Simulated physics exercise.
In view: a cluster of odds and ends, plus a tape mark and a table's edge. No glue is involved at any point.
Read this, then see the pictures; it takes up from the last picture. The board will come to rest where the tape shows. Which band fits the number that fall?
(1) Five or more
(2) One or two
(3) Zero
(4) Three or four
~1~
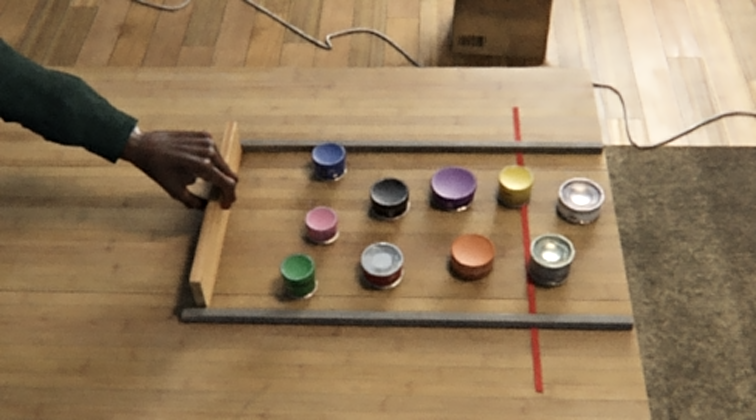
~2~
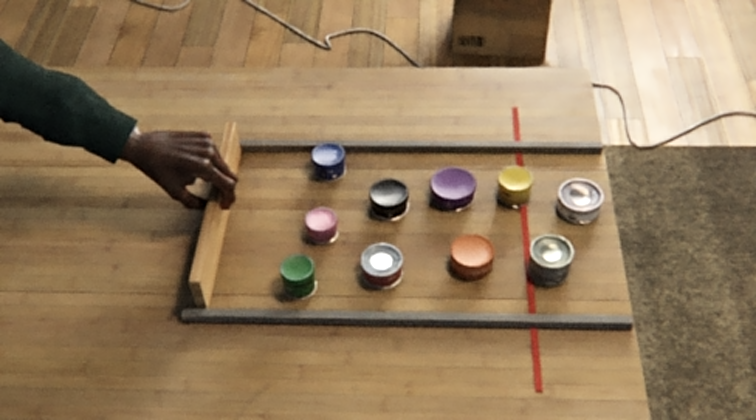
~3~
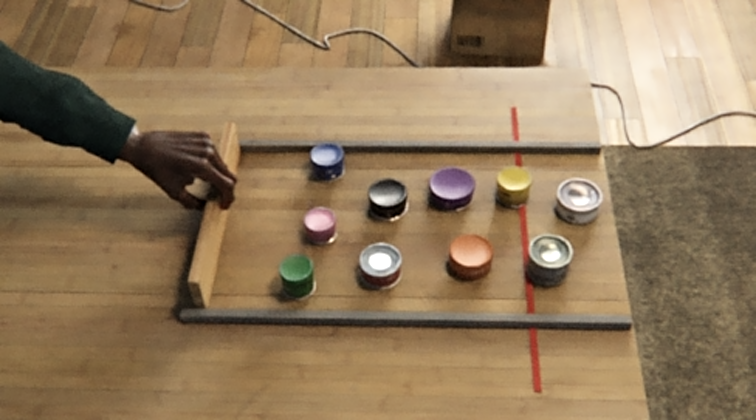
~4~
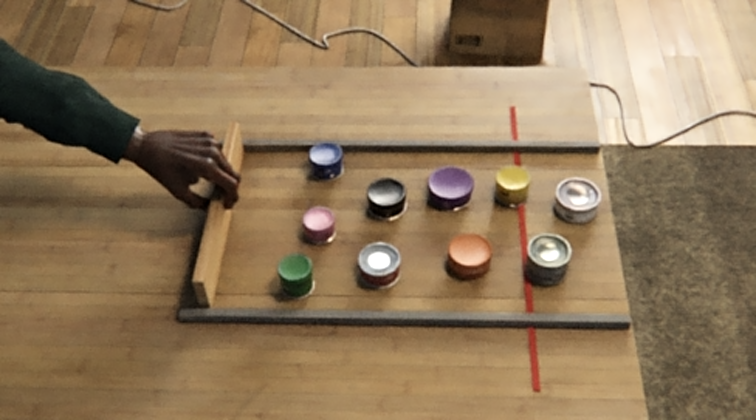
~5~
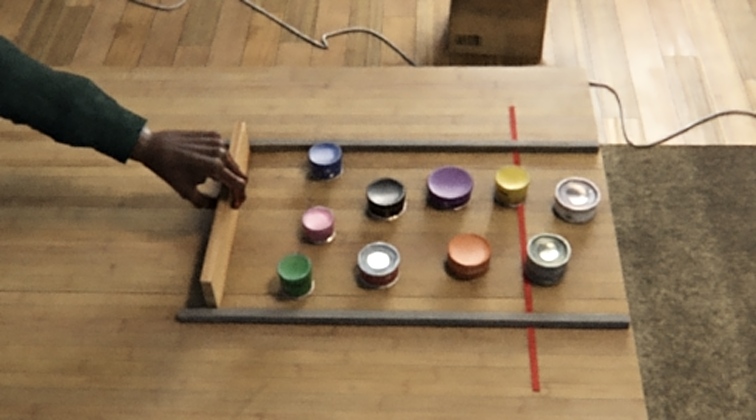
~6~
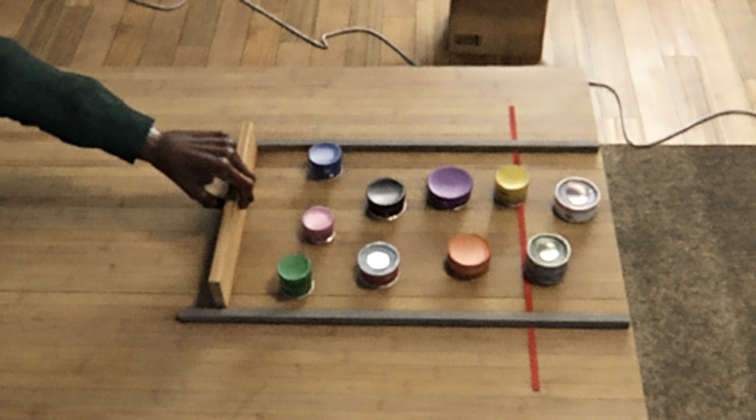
2.
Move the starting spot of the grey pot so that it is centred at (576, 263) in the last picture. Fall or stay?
From that start, the object then does not stay.
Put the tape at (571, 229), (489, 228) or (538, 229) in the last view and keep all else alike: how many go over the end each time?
So, one try after another, the floor gets 5, then 0, then 2.
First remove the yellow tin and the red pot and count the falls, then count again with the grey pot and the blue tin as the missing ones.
Result: 0, then 0.
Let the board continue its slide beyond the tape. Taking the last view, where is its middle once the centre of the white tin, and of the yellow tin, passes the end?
The middle is at (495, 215) when it's the white tin, and at (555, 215) when it's the yellow tin.
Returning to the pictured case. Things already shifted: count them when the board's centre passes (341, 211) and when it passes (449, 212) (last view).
First 4, then 9.
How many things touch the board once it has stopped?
It is in contact with 5.
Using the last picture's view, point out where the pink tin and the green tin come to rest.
Reading them off: First (539, 226); then (546, 282).
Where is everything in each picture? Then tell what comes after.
The first frame shows white tin (580, 201); grey pot (551, 260); yellow tin (515, 187); board (218, 211); tape (526, 230).
The second frame shows grey pot (550, 261); pink tin (322, 226).
The third frame shows yellow tin (514, 187); black tin (388, 200).
The fourth frame shows white tin (577, 201); green tin (296, 277).
The fifth frame shows grey pot (547, 260); purple tin (450, 189).
The sixth frame shows white tin (576, 200); grey pot (547, 260); yellow tin (512, 186); board (235, 210); tape (522, 229).
Soon after, none off yet; white tin at rest near (576, 200); grey pot at rest near (547, 260); yellow tin at rest near (512, 186).
After that, none off yet; white tin at rest near (576, 200); grey pot at rest near (547, 260); yellow tin moving near (522, 185).
In the end, the number that fall off is one or two; gone, grey pot and white tin.
